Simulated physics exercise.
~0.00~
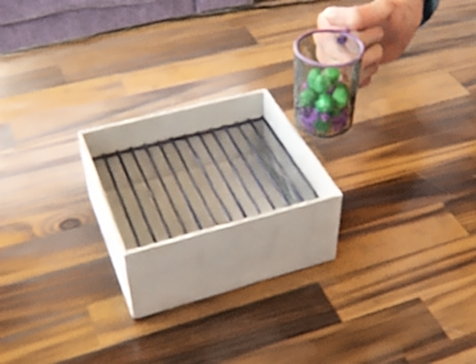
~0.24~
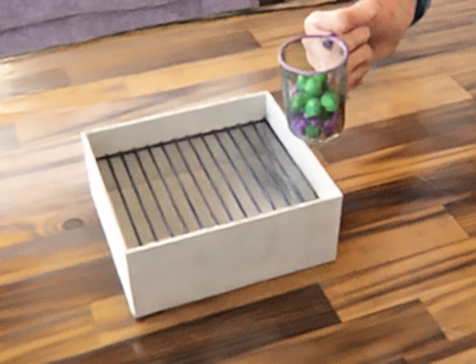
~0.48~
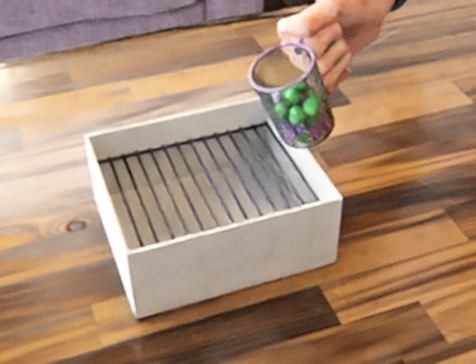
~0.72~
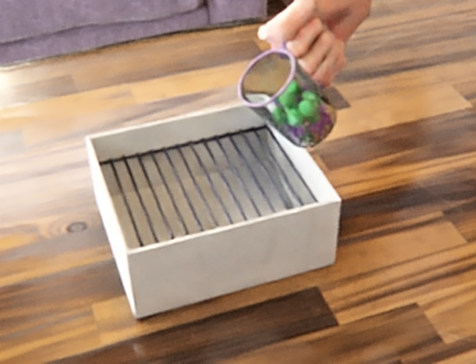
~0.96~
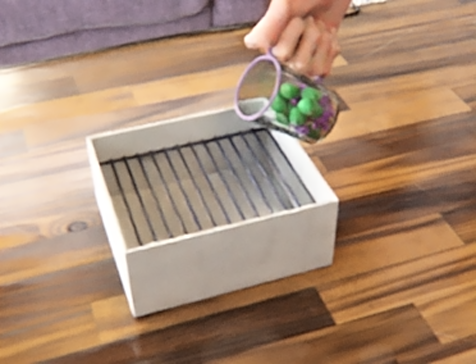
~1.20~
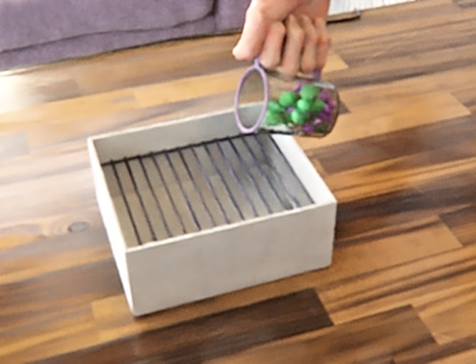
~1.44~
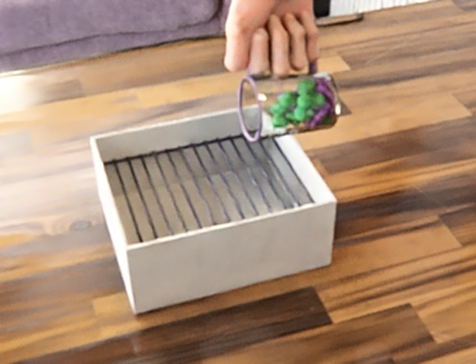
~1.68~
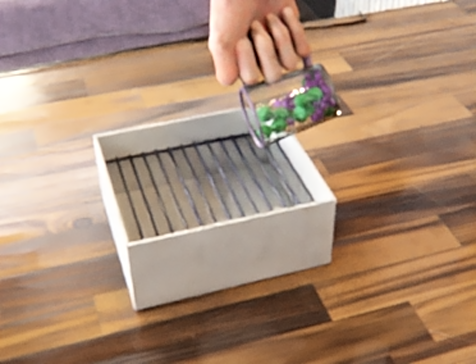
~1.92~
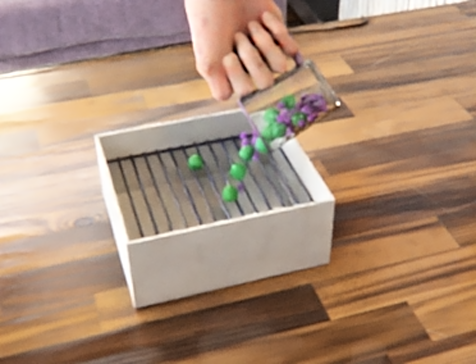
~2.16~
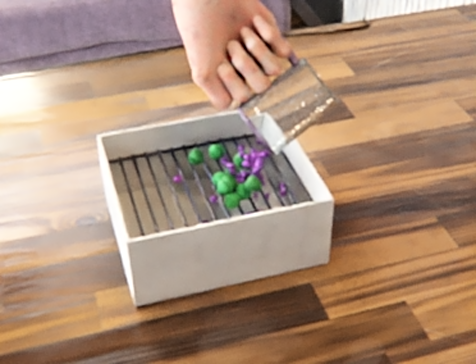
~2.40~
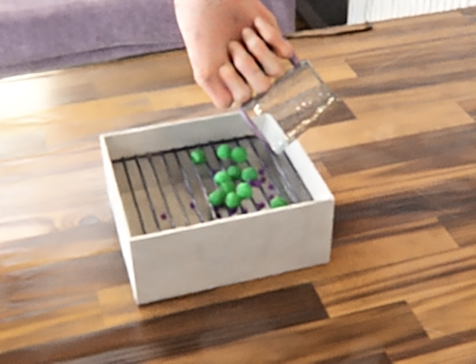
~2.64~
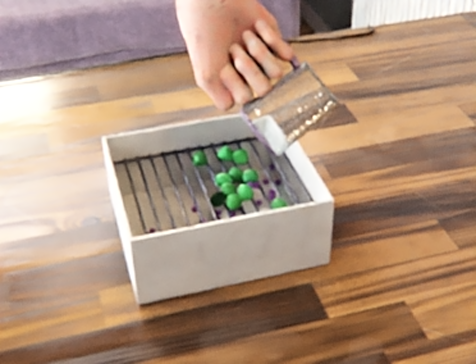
The clip opens on a hand holding a clear cup of green and purple bits beside a pale open box with a dark wire rack across it, on a wooden floor. The hand moves the cup left toward the box and gradually tilts it onto its side, with the bits still inside. As it tips further, green and purple pieces tumble out onto the wires. The cup soon looks almost empty, and the purple bits slip down between the wires. At the end, the green balls rest in a cluster on top, while nearly all the purple bits lie below.
